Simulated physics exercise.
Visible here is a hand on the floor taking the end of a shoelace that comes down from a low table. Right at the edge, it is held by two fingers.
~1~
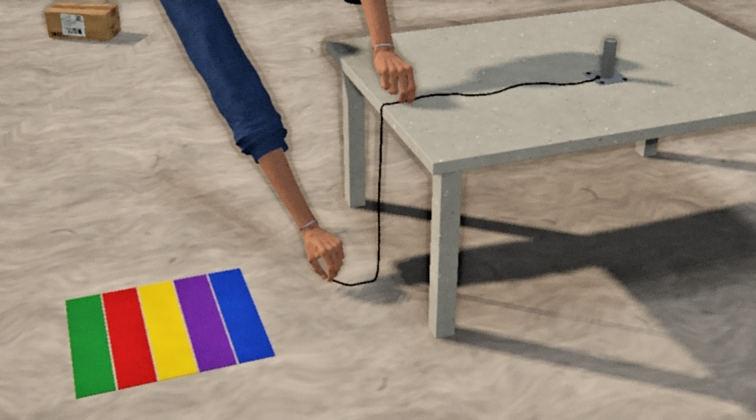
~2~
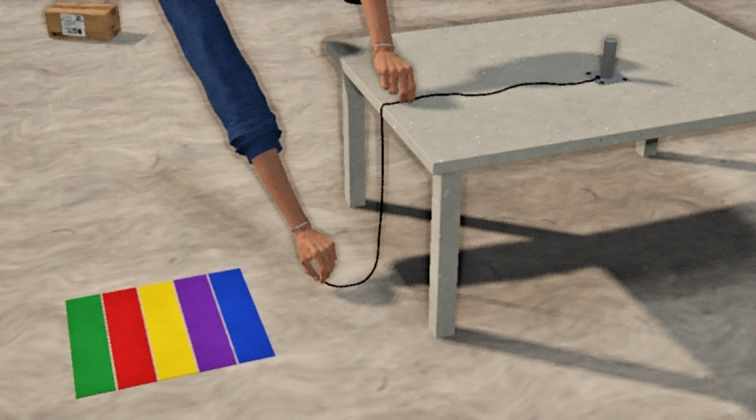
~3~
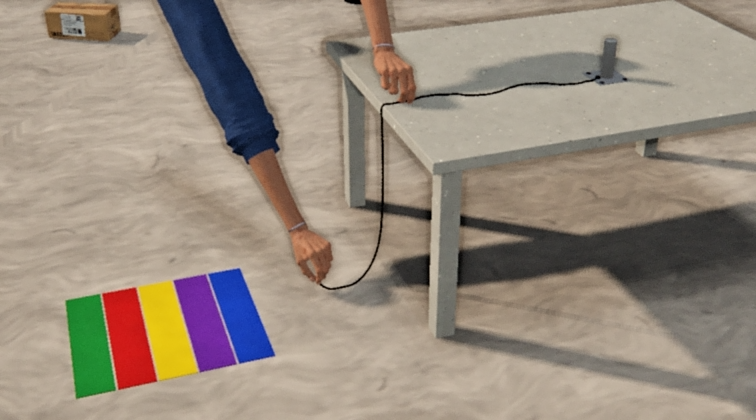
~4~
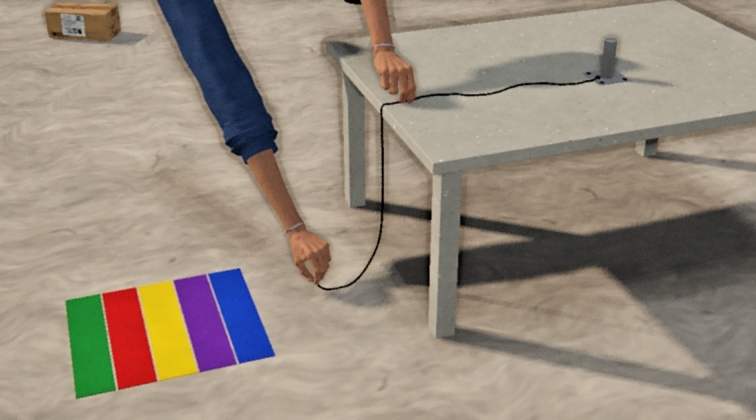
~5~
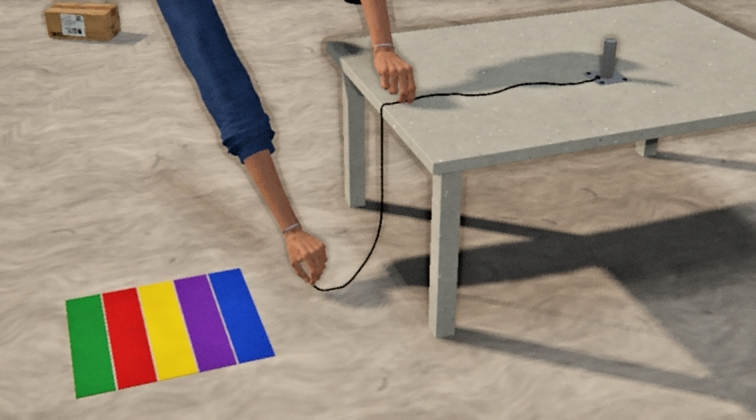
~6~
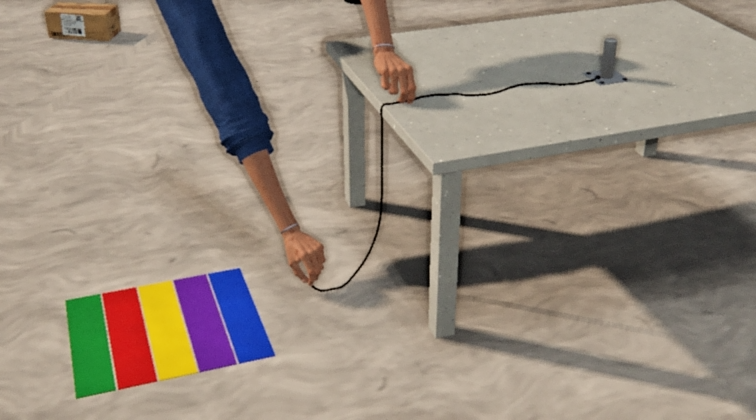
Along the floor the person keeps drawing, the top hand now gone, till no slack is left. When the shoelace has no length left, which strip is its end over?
The purple strip.
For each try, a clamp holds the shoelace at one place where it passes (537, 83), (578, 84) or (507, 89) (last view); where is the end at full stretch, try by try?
Going through the three tries, you get (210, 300), (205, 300) and (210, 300).
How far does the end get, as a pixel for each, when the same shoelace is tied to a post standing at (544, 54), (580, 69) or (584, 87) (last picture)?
Close to (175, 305), (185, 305) and (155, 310) in that order.
Soon after, end near (261, 291); short of the strips.
Then, end near (224, 298); over blue.
At full stretch, end near (202, 302); over purple. The purple one.
